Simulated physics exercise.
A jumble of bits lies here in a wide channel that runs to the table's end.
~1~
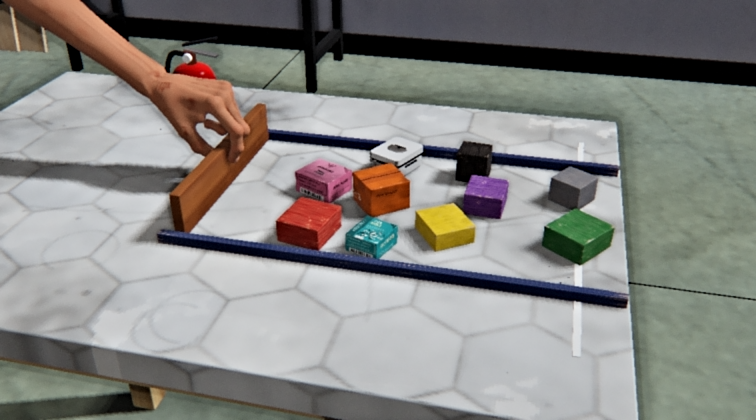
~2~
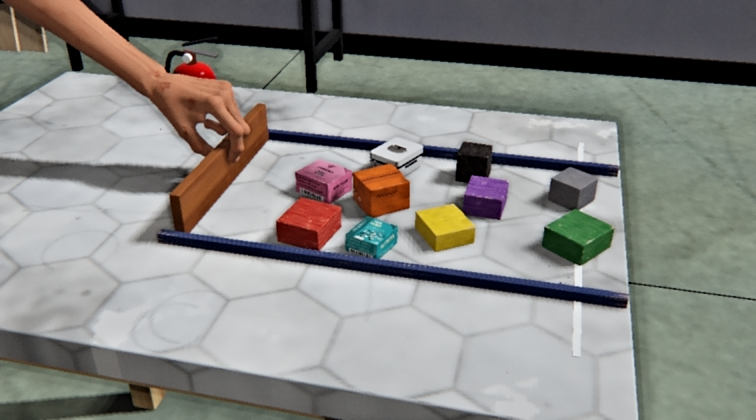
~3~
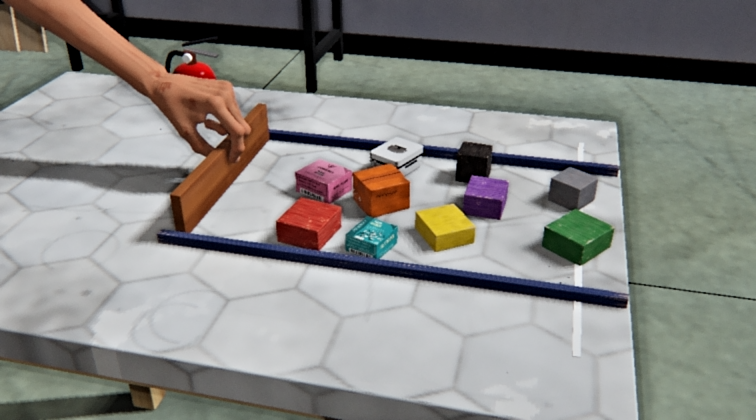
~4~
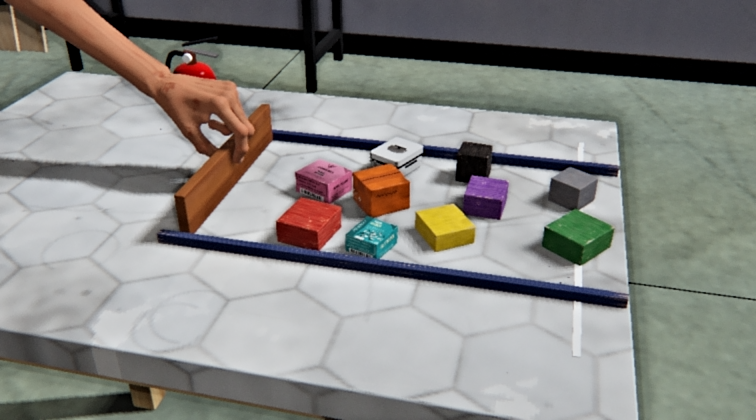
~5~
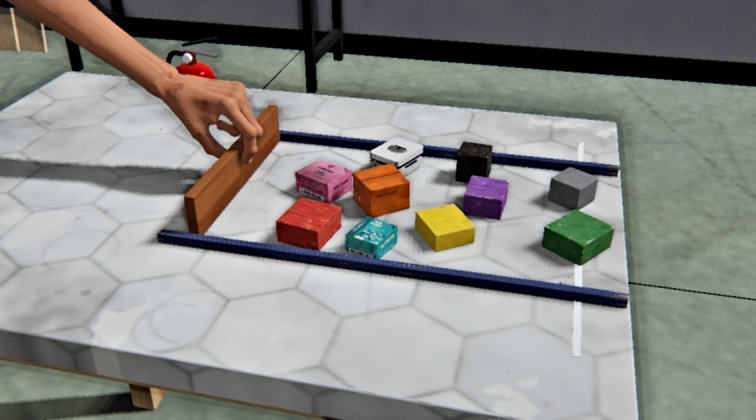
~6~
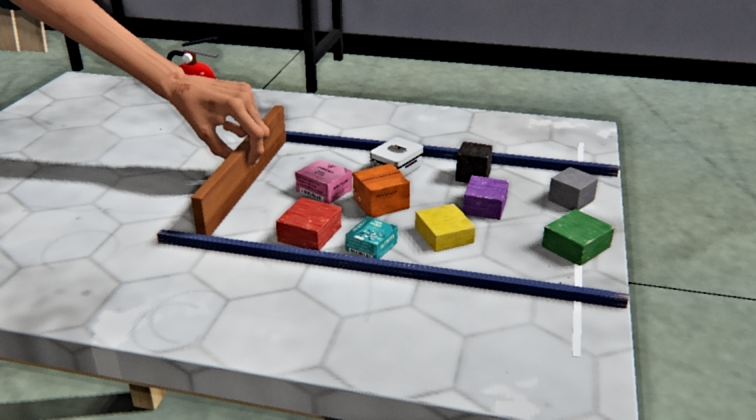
A hand reaching in from the upper left slides an upright brown board slowly and slightly to the right across a pale hexagon-patterned tabletop, seen from above at an angle by a still camera. Between two dark blue rails lie pink, white, orange, red, turquoise, yellow, purple, black, grey and green blocks, with a white strip at right. The board stays short of the blocks, which remain motionless.
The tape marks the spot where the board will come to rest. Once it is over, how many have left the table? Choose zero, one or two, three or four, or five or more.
Five or more of them have left the table.
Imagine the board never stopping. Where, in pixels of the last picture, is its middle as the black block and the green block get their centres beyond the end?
The middle is at (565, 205) when it's the black block, and at (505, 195) when it's the green block.
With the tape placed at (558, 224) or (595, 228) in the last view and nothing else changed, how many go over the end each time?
First 4, second 7.
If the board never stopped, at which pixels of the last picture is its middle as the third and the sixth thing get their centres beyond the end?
First: Around (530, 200). Next: Around (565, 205).
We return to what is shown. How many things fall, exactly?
All told, 7.
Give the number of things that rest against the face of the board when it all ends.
Well, it touches 3.
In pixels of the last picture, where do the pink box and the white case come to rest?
Pink box: About (605, 207); white case: About (600, 180).
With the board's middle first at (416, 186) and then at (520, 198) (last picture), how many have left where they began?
That gives 8 for the first and 10 for the second.
A little later, none off yet; green block at rest near (578, 236); grey block at rest near (573, 189); purple block at rest near (487, 198).
When it is over, the number that fall off is five or more; down, orange box, turquoise box, yellow block, black block, purple block, grey block and green block.
